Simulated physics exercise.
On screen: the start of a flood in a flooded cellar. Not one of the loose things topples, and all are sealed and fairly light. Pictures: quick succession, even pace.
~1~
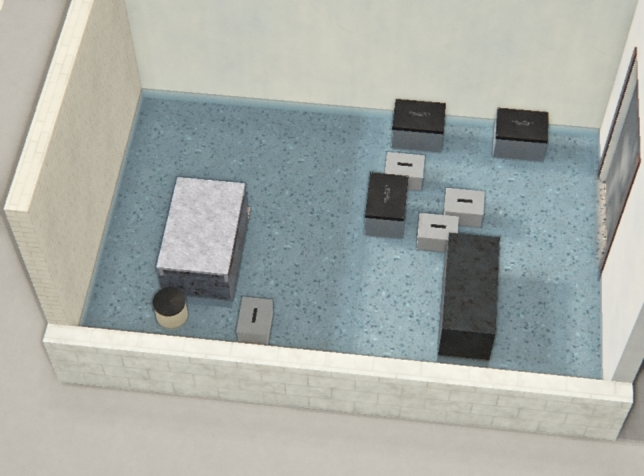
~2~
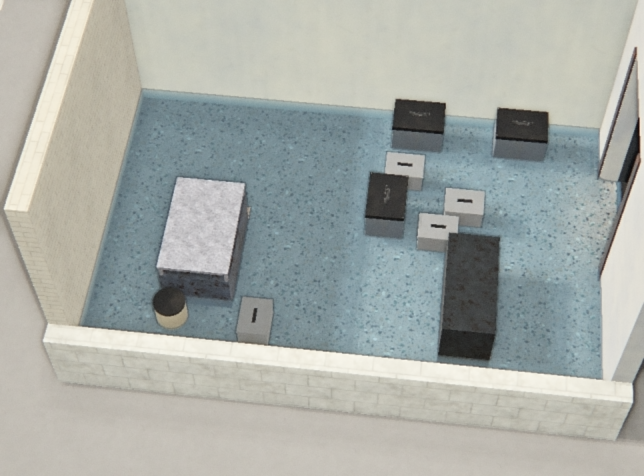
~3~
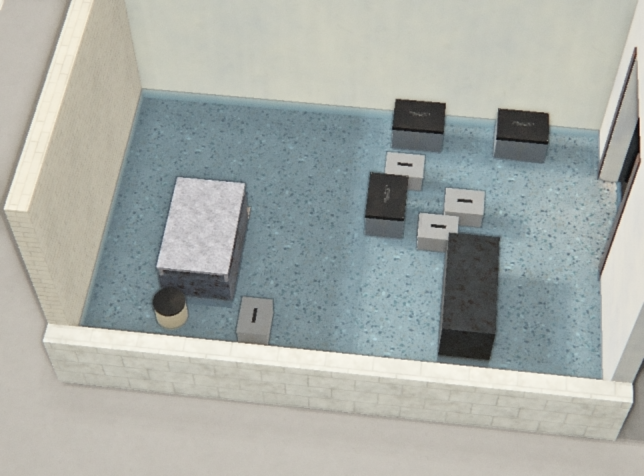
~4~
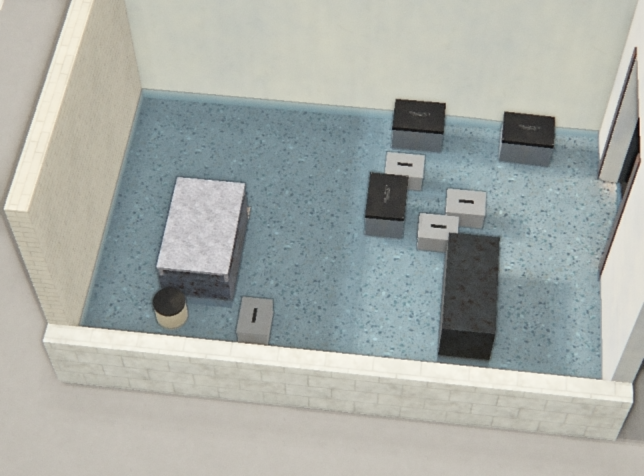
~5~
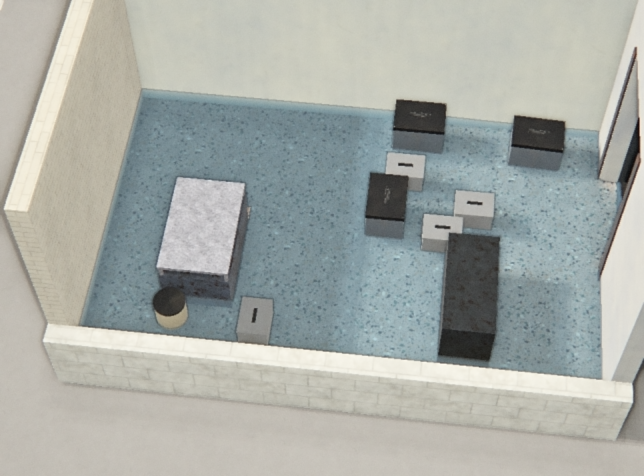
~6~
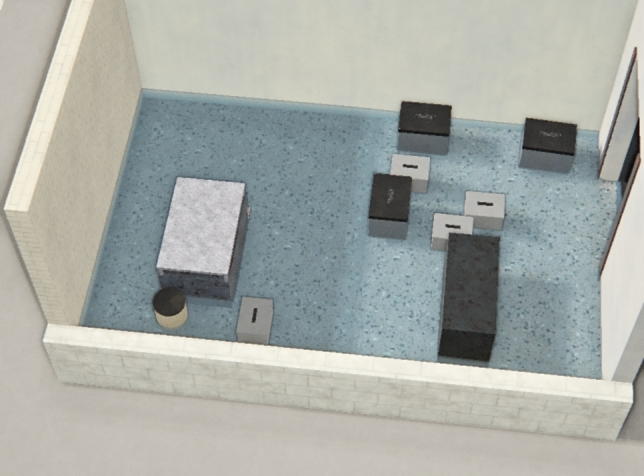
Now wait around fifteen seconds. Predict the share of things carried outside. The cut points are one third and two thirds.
Not below two thirds.
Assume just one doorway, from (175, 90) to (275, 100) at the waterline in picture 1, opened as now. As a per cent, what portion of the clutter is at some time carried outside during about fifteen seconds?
40 %.
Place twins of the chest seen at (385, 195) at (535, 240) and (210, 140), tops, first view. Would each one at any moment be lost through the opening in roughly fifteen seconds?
In order, the first is escaping and the second is never leaving.
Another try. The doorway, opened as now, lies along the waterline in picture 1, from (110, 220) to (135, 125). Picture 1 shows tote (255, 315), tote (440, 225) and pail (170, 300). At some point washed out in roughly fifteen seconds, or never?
Lost; retained; lost.
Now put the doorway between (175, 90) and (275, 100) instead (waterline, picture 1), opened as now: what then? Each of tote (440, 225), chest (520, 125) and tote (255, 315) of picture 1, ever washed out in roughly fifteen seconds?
Looking at them in turn, number one is held back, number two is held back, and number three is held back.
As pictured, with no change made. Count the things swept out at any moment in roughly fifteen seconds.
The total is 6.
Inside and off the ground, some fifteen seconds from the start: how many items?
The answer would be 2.
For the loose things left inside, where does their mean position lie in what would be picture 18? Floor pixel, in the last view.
I'd say somewhere close to (453, 247).
A moment on, 0 of 8 are out; 8 afloat.
Next, 3 of 8 are out; 5 afloat.
Later, 6 of 8 are out; 2 afloat.
In the end, 6 of 8 are out; 2 afloat.
